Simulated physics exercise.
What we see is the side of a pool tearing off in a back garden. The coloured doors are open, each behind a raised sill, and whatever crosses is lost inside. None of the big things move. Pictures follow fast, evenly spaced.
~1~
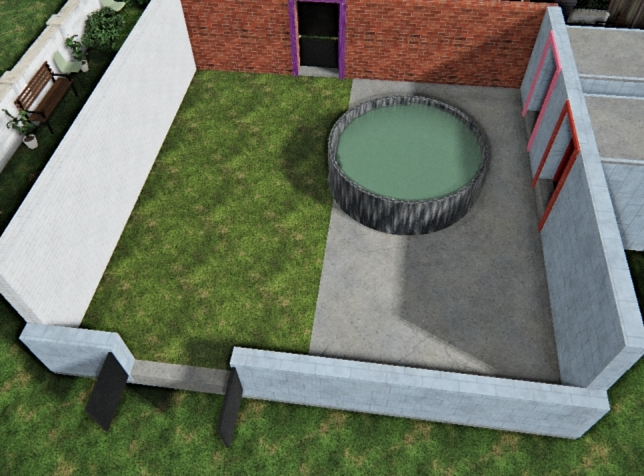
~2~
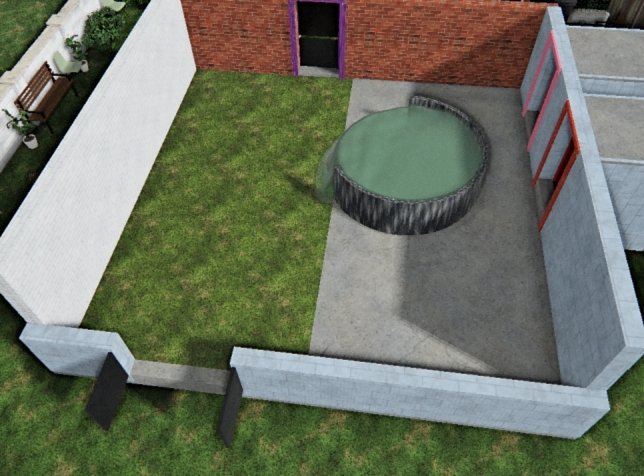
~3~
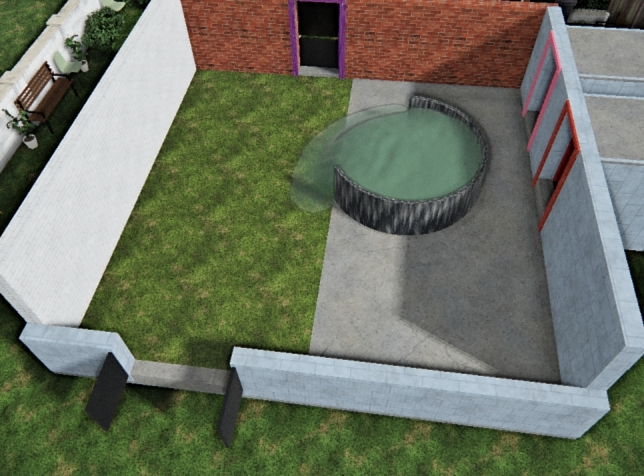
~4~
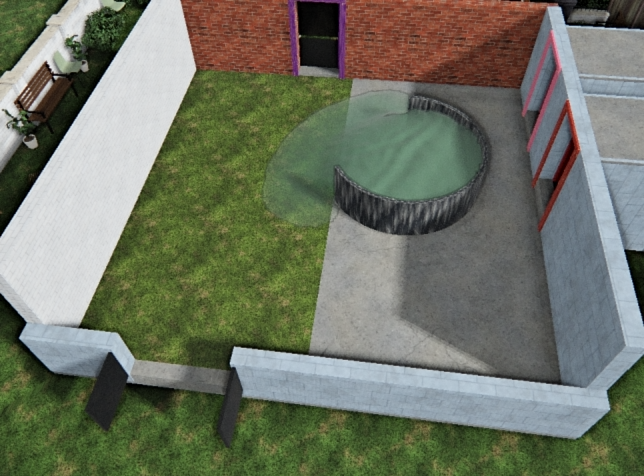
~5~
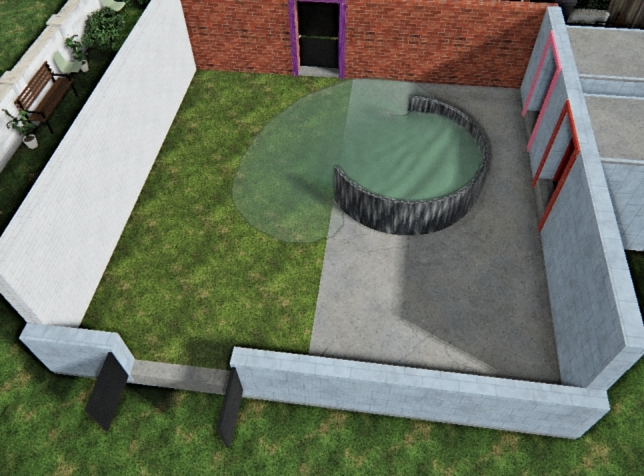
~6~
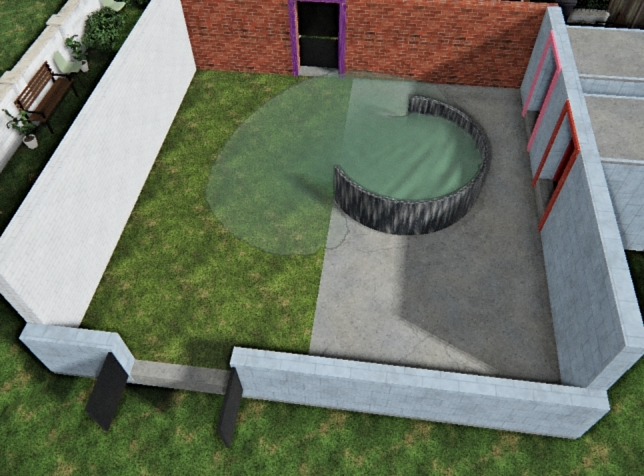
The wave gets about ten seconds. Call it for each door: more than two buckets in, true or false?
Pink door false, purple door true, red door false.
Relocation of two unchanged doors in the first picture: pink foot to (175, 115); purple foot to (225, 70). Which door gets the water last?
Answer: The red door.
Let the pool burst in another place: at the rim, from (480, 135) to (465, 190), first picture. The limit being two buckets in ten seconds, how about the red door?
Result - the red door clears the line.
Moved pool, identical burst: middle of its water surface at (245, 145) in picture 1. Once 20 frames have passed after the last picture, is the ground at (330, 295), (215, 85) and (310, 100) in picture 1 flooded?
I'd say still dry for the first, swamped for the second and swamped for the third.
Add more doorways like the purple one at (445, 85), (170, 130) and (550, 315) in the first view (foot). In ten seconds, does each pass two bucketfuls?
So it goes runs below, then runs above, then runs below.
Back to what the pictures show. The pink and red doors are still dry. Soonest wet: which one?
The pink door.
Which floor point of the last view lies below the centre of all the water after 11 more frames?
I'd put it at around (309, 143).
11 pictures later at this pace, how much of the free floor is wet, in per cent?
I'd say close to 50 per cent.
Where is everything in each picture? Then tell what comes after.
The first picture shows the round tank at (407, 148) is whole and still.
In the second picture, water pours out at (346, 139) and has run to a hidden place.
In the third picture, water pours out at (346, 141) and has run to a hidden place.
In the fourth picture, water pours out at (346, 142) and has run to a hidden place.
In the fifth picture, water pours out at (346, 143) and has run to (414, 85).
In the sixth picture, the front is at (215, 206), out from the gap at (346, 143).
A moment on, water covers 40 % of the floor; the pink door not reached, the purple door over two buckets in, the red door not reached.
Next, water covers 50 % of the floor; the pink door not reached, the purple door far over two buckets in, the red door not reached.
Then, water covers 60 % of the floor; the pink door wet at the sill, nothing in, the purple door far over two buckets in, the red door not reached.
Later, water covers 80 % of the floor; the pink door wet at the sill, nothing in, the purple door far over two buckets in, the red door wet at the sill, nothing in.
In the end, water covers 100 % of the floor; the pink door wet at the sill, nothing in, the purple door far over two buckets in, the red door wet at the sill, nothing in.
